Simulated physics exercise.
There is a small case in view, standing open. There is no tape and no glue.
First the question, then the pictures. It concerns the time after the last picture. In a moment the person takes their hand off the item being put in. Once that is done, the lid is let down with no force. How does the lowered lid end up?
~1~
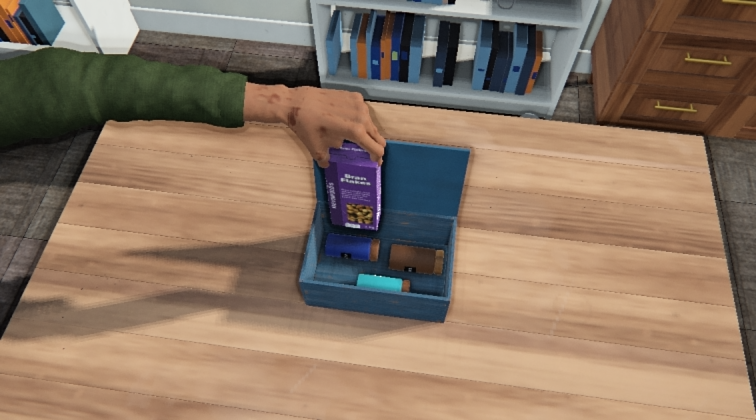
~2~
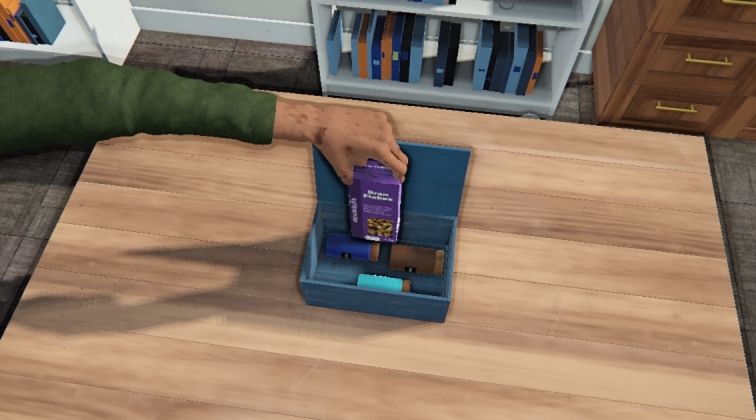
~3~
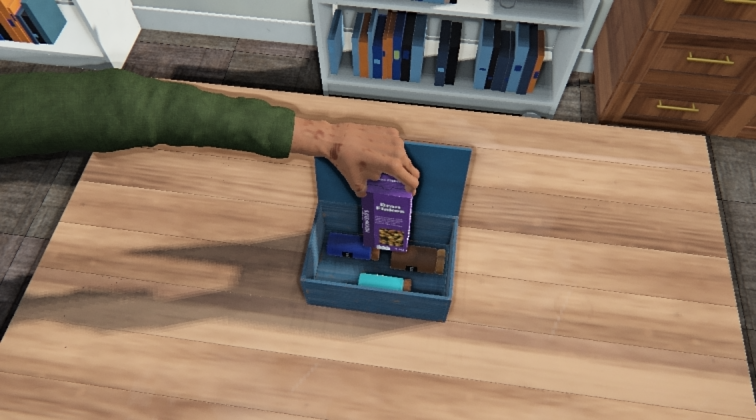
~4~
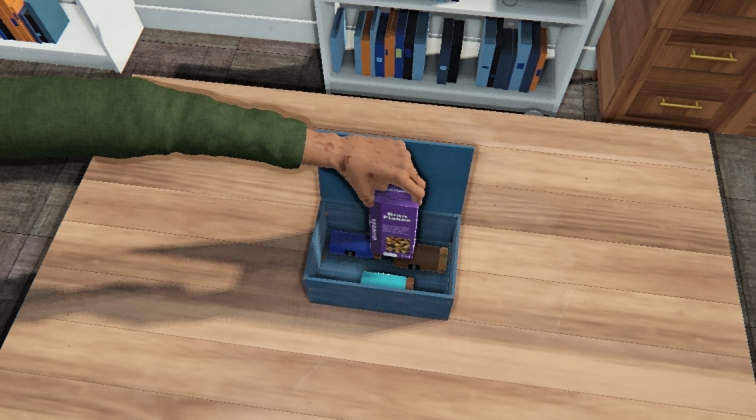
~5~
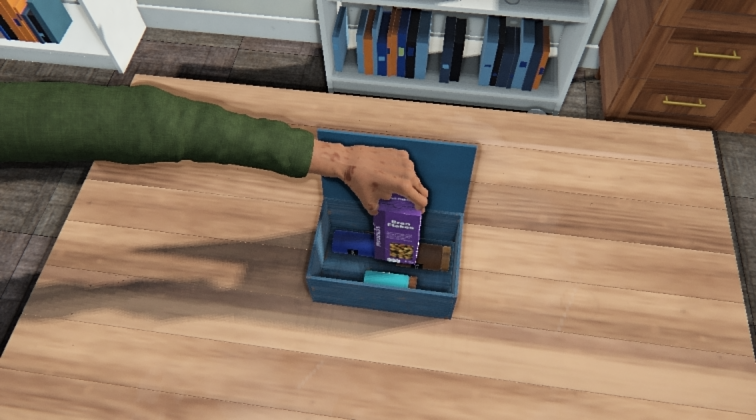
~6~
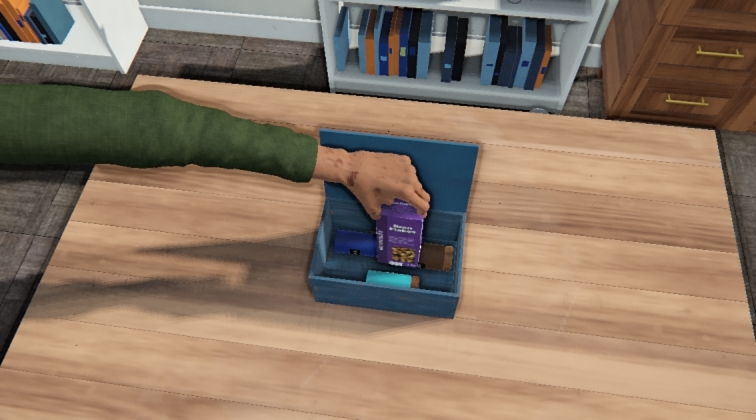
Turns out the lid is kept open.
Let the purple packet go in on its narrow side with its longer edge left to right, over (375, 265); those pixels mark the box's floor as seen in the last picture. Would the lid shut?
Lid down.
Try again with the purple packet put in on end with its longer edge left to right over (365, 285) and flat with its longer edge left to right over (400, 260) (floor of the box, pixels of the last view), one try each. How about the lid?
The first attempt leaves the lid partly open, while the second leaves it fully closed.
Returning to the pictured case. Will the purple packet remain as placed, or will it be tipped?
It tips.
Then, 0.40 s past the last view, purple packet rocked 56° from its first pose near (397, 261); brown shaker displaced a little.
Then, 1.40 s past the last view, lid 72° above the rim; purple packet rocked 58° from its first pose near (396, 265); brown shaker displaced a little.
Then, 1.90 s past the last view, lid 33° above the rim; purple packet rocked 58° from its first pose near (396, 265); brown shaker displaced a little.
Then, 3.20 s past the last view, lid 15° above the rim; purple packet rocked 58° from its first pose near (396, 265); brown shaker displaced a little; blue shaker displaced a little.
Finally, lid 16° above the rim; down or leaning hard in the box, purple packet; the other 3 still in place. Final places as the last picture's camera would see them, purple packet near (396, 265).
